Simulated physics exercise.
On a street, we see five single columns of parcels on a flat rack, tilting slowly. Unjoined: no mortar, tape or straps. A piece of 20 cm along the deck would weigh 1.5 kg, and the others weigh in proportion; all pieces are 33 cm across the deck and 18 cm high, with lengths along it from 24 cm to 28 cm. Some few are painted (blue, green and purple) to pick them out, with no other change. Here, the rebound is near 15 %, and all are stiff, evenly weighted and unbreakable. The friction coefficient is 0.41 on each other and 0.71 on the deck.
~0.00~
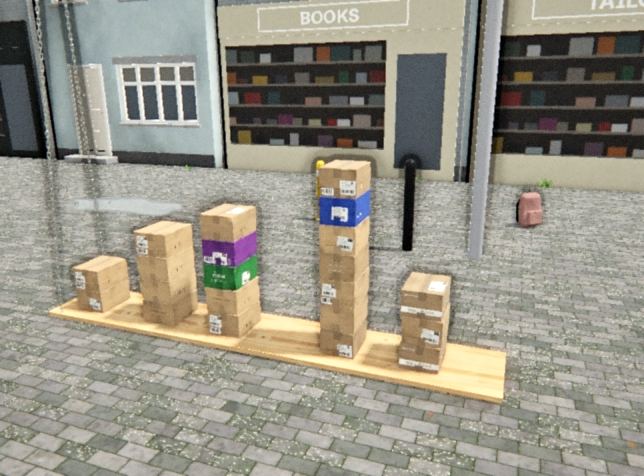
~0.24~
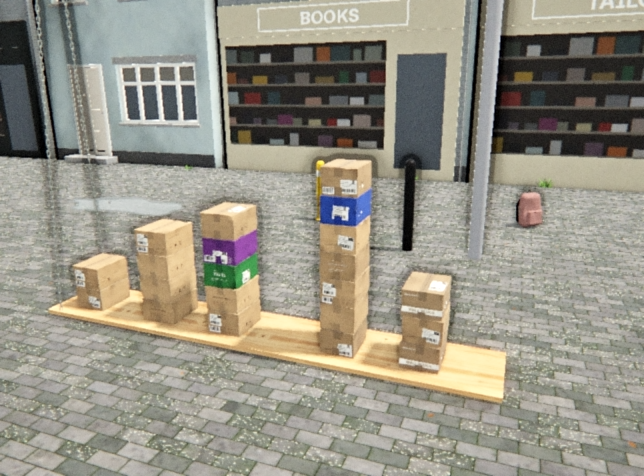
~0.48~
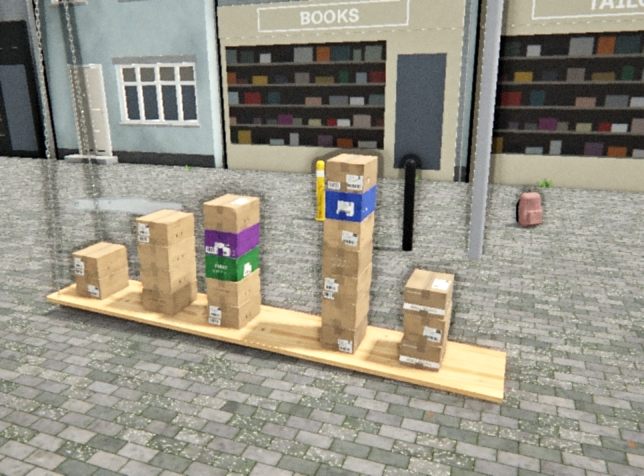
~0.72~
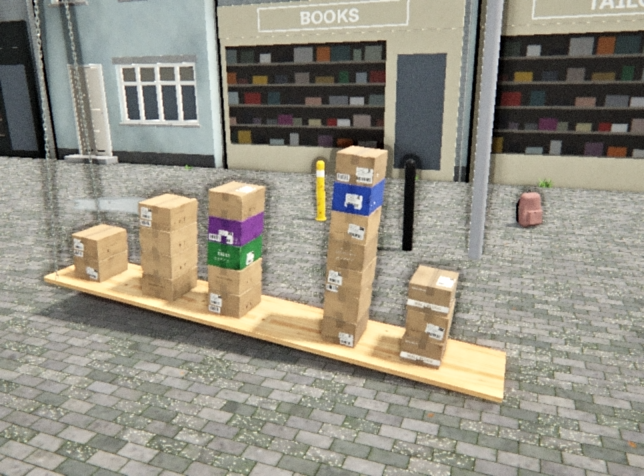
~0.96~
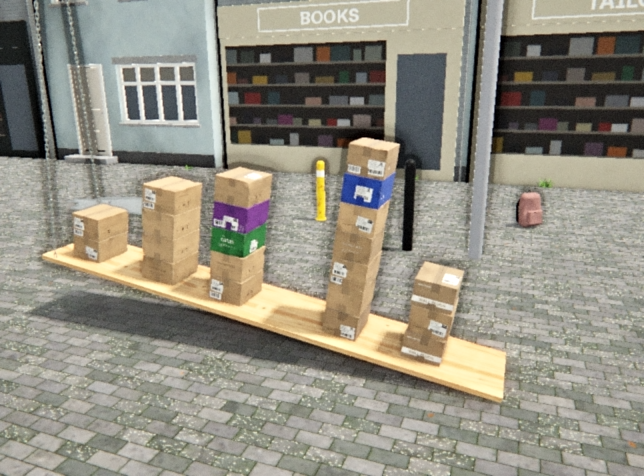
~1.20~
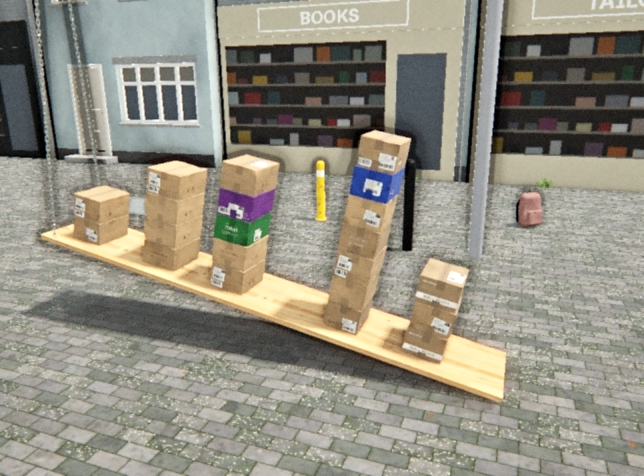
Five single columns of cardboard parcels stand along a flat wooden deck on a grey cobbled street, seen from slightly above, facing a bookshop. The middle column holds a purple parcel over a green one, and the tall fourth column has a blue one near its top. The deck's left end rises slowly, its right end staying low, and the columns lean rightward with it while the camera stays still.
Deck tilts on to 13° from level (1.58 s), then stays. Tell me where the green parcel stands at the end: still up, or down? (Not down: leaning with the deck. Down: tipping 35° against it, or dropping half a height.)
Most likely it hangs on.
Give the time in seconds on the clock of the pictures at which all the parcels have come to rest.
4.0 s, give or take.
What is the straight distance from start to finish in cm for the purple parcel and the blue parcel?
Result: Purple at 50 cm, blue at 230 cm.
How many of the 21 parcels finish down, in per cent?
The share is about 40 in a hundred.
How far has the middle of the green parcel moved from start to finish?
Distance start to end: Approx. 45 cm.
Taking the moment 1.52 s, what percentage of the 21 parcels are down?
By then, 0 per cent.
By 1.52 s, slope 13°; none of the 21 parcels down, 6 disturbed; green parcel unmoved; blue parcel tilted 3°.
By 2.16 s, slope 13°; 5 of the 21 parcels down; green parcel unmoved; blue parcel tilted 55°, 22 cm lower.
By 2.68 s, slope 13°; 8 of the 21 parcels down; green parcel unmoved; blue parcel tilted 68°, 68 cm lower.
When it is over (4.2 s), slope 13°; 8 of the 21 parcels down; green parcel unmoved; blue parcel tilted 13°, 70 cm lower; purple parcel unmoved. In pixels of the last frame, middles, green parcel near (247, 216).
